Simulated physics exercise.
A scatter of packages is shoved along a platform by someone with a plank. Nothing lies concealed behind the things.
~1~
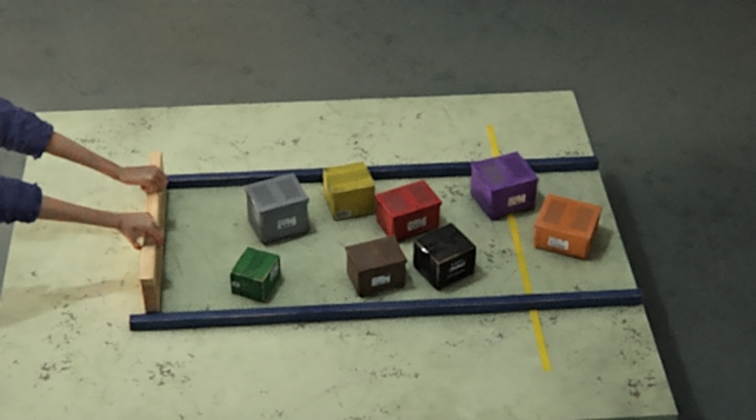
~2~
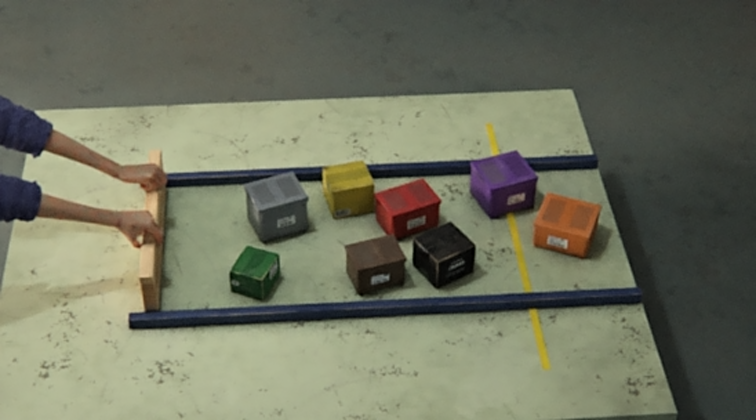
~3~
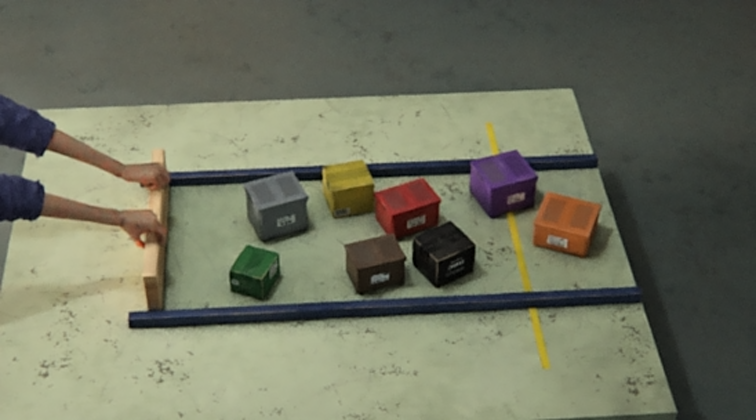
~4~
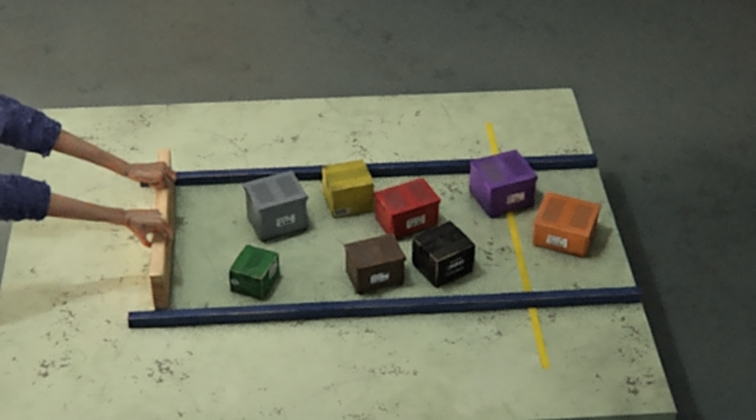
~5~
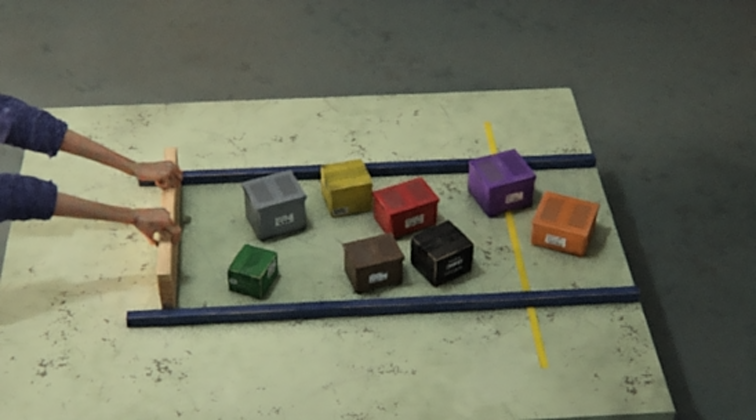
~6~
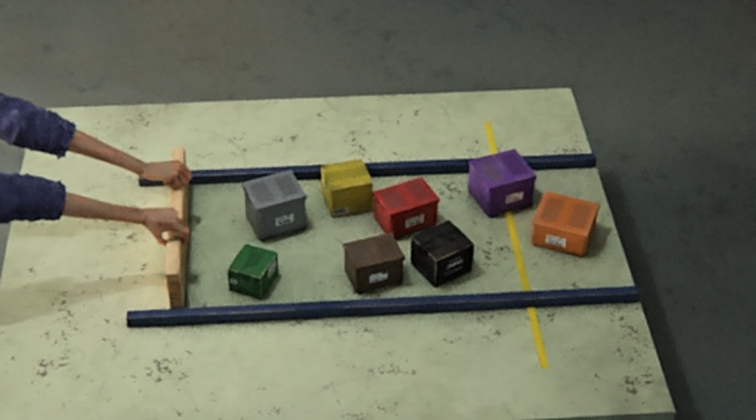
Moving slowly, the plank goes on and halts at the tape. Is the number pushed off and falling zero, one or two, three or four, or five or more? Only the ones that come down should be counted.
The ones that plunge will number one or two.
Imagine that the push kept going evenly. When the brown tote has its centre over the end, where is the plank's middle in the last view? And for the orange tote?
Points: About (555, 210) and about (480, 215).
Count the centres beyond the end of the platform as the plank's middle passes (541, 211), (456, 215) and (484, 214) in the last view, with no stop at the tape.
Place by place: 3, 0 and 1.
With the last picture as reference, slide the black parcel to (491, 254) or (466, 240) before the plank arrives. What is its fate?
It topples off, then keeps its place.
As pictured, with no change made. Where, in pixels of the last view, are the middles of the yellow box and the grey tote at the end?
Okay, so first (522, 171), and next (536, 201).
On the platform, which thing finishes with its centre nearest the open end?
The red tote, it is.
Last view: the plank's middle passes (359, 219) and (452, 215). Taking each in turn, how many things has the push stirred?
First 6, then 8.
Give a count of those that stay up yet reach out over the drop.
The count is 1.
A little later, none off yet; orange tote at rest near (565, 225); purple tote at rest near (501, 183); black parcel at rest near (442, 254).
Next, none off yet; orange tote at rest near (565, 225); purple tote at rest near (501, 183); black parcel shifted about its own width near (486, 256).
Later still, none off yet; orange tote shifted a little near (591, 226); purple tote shifted about its own width near (536, 176); black parcel shifted well along near (570, 256).
When it is over, the number that fall off is one or two; down, black parcel and orange tote.
